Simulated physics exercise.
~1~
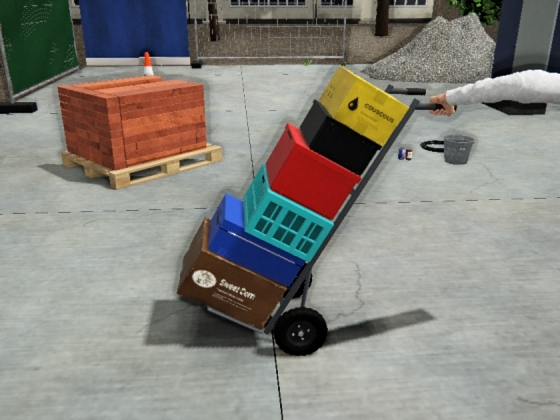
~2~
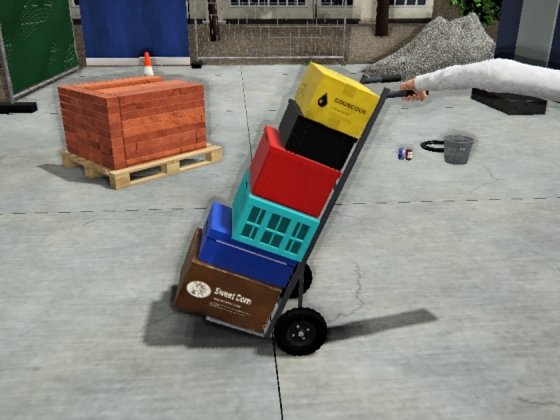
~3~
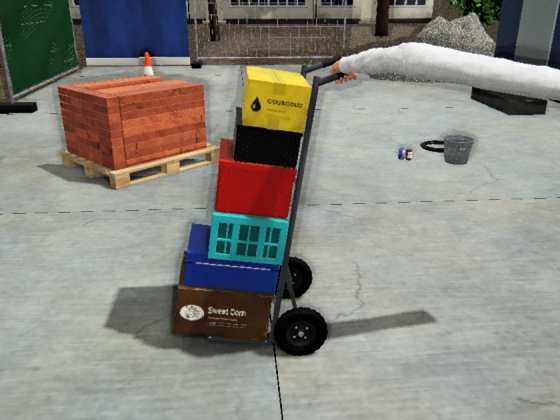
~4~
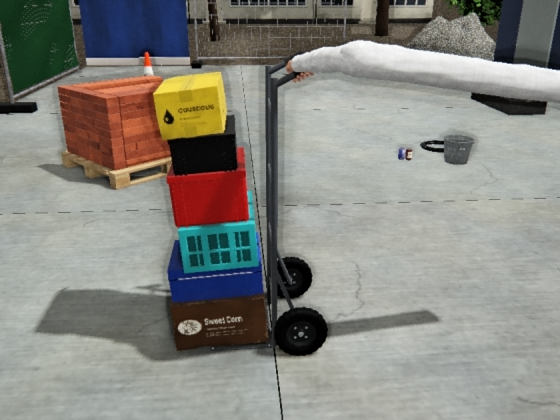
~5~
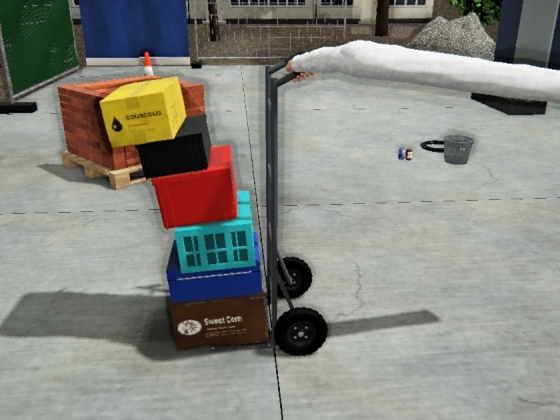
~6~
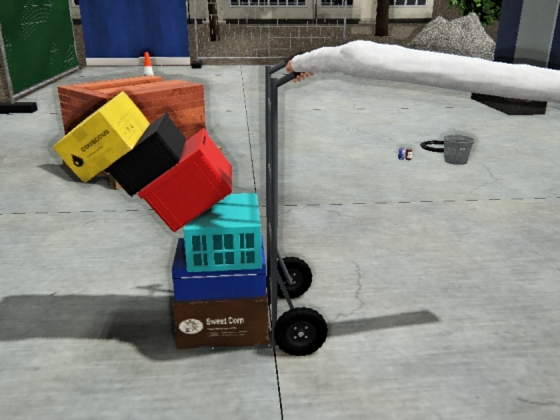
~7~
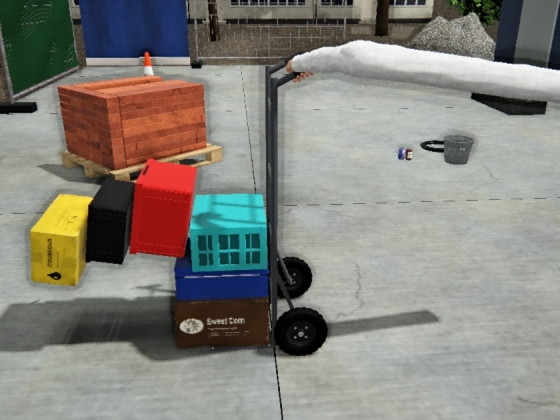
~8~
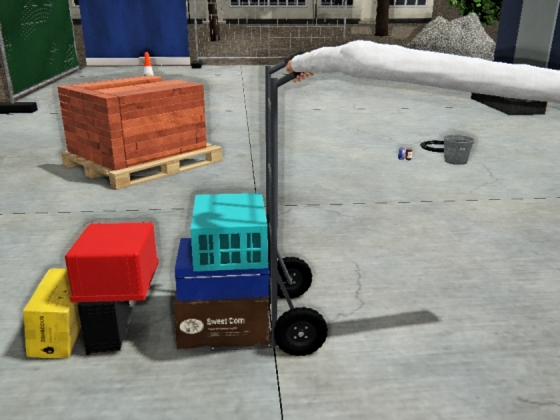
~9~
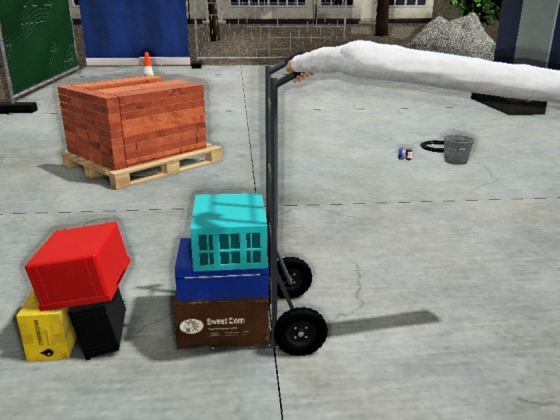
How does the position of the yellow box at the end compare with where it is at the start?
At the start the yellow box is at the top of the stack on the tilted sack truck. By the end it is on the ground at the far left of the fallen items, next to the black one and beneath the red one.
The clip shows a hand swinging a tilted sack truck loaded with stacked boxes and crates upright, after which the yellow, black and red ones topple off to the left and settle on the ground, while the turquoise, blue and brown ones stay stacked beside the truck.
